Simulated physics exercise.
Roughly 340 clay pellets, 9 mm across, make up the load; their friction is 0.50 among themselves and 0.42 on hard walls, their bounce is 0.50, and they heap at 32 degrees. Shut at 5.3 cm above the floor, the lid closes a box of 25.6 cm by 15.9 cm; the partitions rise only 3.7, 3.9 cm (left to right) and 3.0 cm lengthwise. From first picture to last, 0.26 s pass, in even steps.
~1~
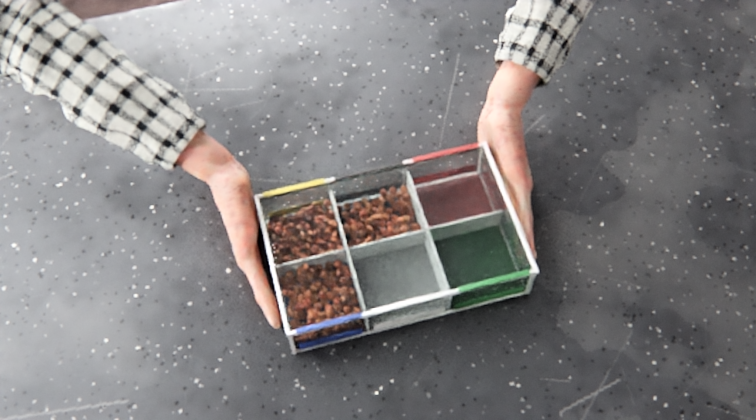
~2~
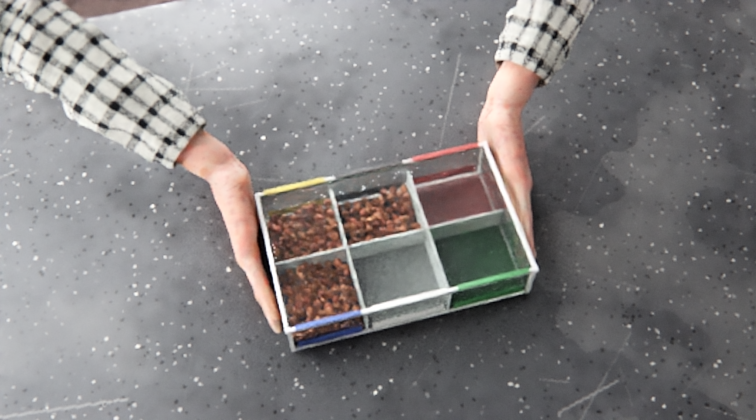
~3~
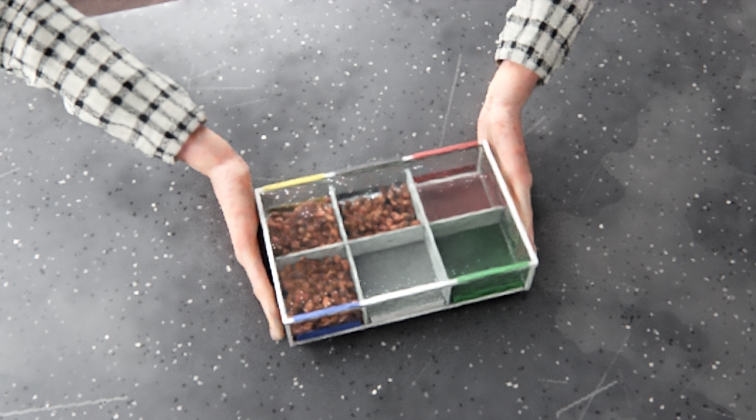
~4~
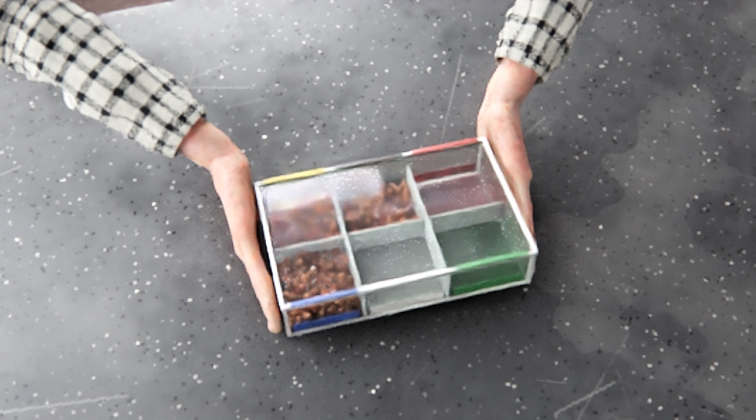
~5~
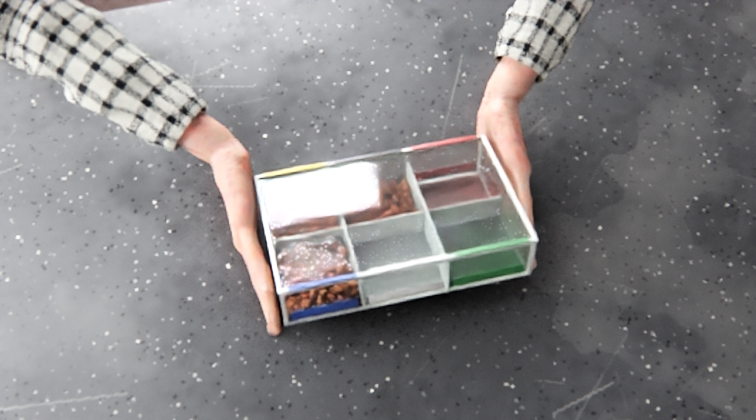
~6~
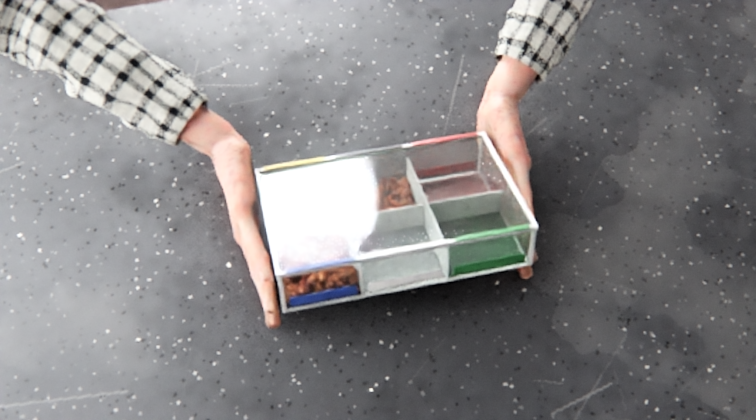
The clip opens on two hands in checked sleeves holding a clear, lidded box with six compartments, three filled with small reddish-brown pieces, above a speckled grey surface. The hands gradually tilt the box, and a white glare spreads across the lid's left side, hiding much of the pieces.
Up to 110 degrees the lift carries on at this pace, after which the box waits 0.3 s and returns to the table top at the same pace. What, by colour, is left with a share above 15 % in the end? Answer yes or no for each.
Red: No, blue: No, green: No, yellow: Yes, white: No, black: Yes.
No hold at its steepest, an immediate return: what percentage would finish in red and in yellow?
Then red keeps 0% and yellow keeps 65%.
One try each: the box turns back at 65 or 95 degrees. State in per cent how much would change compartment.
Close to 5 in a hundred first, and 30 in a hundred second.
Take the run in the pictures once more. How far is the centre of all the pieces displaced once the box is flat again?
Roughly 4.0 cm.
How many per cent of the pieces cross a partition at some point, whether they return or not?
Close to 40 in a hundred.
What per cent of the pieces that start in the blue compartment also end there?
That comes out at about 10 percent.
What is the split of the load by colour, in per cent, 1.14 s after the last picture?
Red = 0, blue = 5, green = 0, yellow = 60, white = 0, black = 35 (per cent).
Then, 1.14 s after the last picture, tilt 110 degrees; blue 5 %, yellow 60 %, black 35 %.
Then, 1.89 s after the last picture, tilt 56 degrees; yellow 65 %, black 35 %.
Then, 2.68 s after the last picture, tilt 0 degrees; yellow 65 %, black 35 %.
In the end, red 0 %, blue 0 %, green 0 %, yellow 65 %, white 0 %, black 35 %.
